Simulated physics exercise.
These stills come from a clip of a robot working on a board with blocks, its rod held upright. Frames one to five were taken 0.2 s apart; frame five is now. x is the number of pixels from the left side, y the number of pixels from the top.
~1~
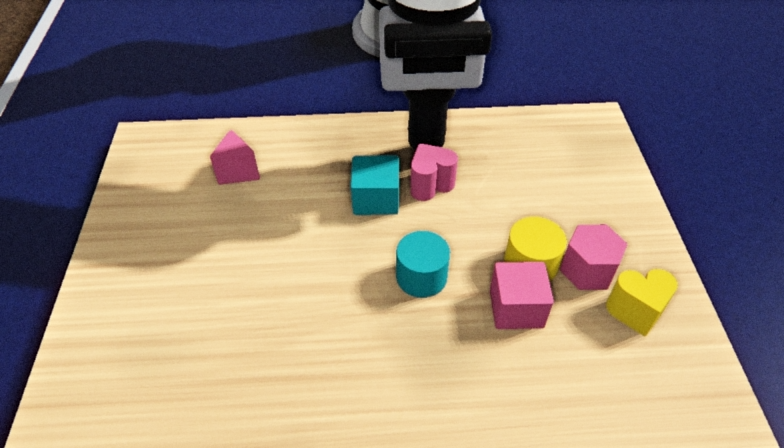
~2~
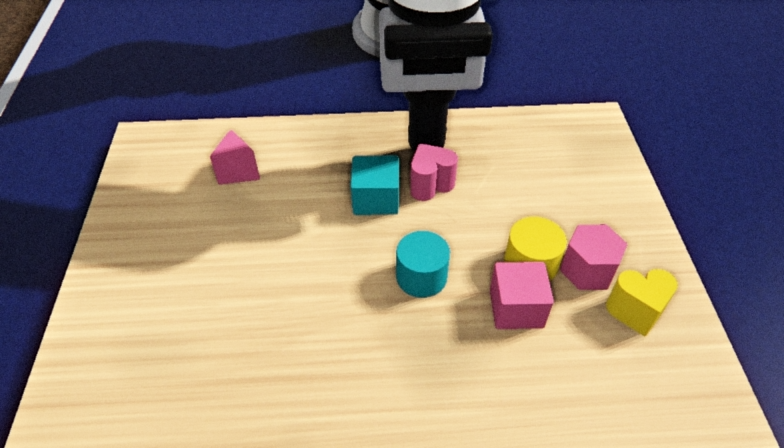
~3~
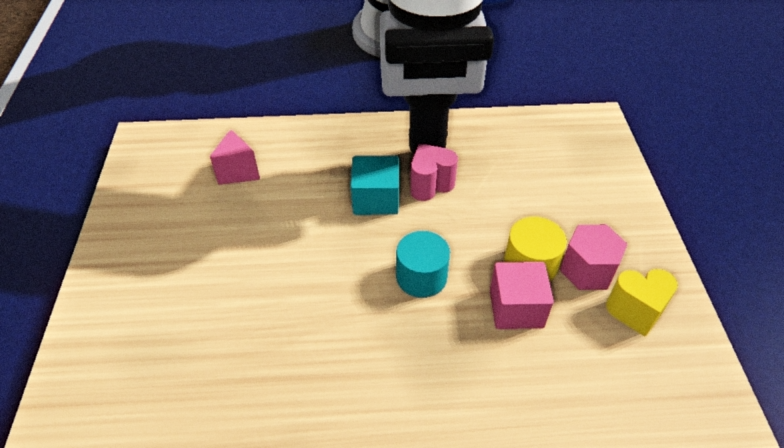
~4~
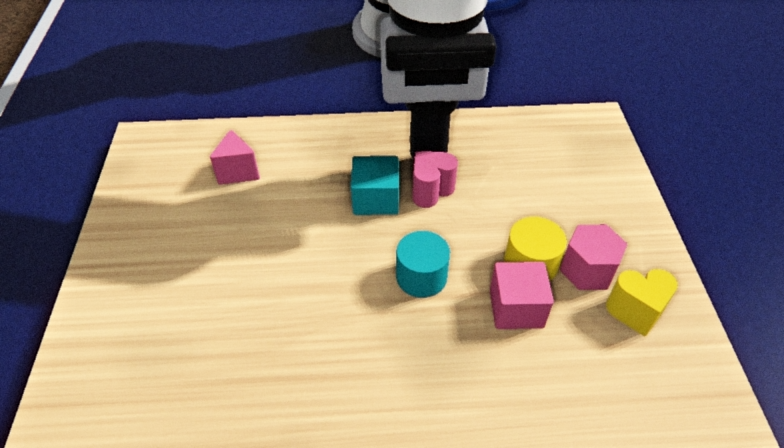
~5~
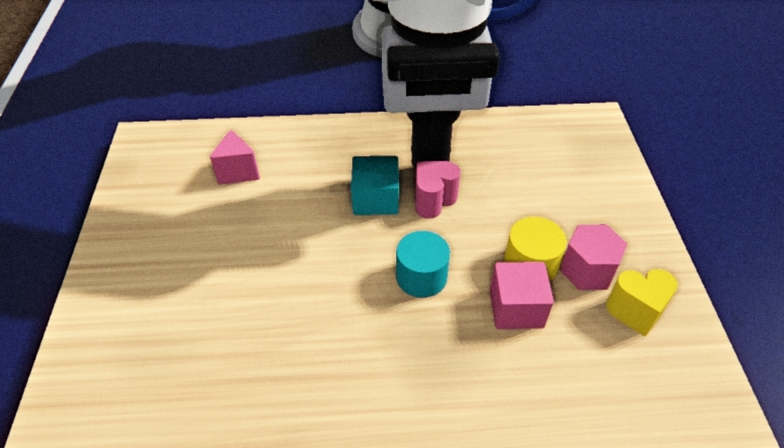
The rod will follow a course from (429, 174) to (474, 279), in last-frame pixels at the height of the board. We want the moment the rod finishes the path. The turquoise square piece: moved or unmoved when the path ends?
That block is going to be left alone.
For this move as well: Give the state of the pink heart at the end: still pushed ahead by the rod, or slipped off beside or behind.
The rod pushes it to the end.
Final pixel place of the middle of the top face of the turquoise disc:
At the end it should sit near (419, 271).
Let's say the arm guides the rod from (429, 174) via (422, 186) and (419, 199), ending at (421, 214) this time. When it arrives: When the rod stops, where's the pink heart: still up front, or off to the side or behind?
At that point it is up front.
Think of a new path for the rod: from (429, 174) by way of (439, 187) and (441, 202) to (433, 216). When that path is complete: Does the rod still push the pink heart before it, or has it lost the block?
It rides in front to the end.
What follows on the original path. One third of the way, rod (444, 195); pink heart (447, 209).
Two thirds of the way, rod (459, 230); turquoise disc (419, 271); pink heart (465, 248).
At the end, rod (476, 268); turquoise square piece unmoved; turquoise disc (419, 271); pink heart (469, 289), turned 15° clockwise.
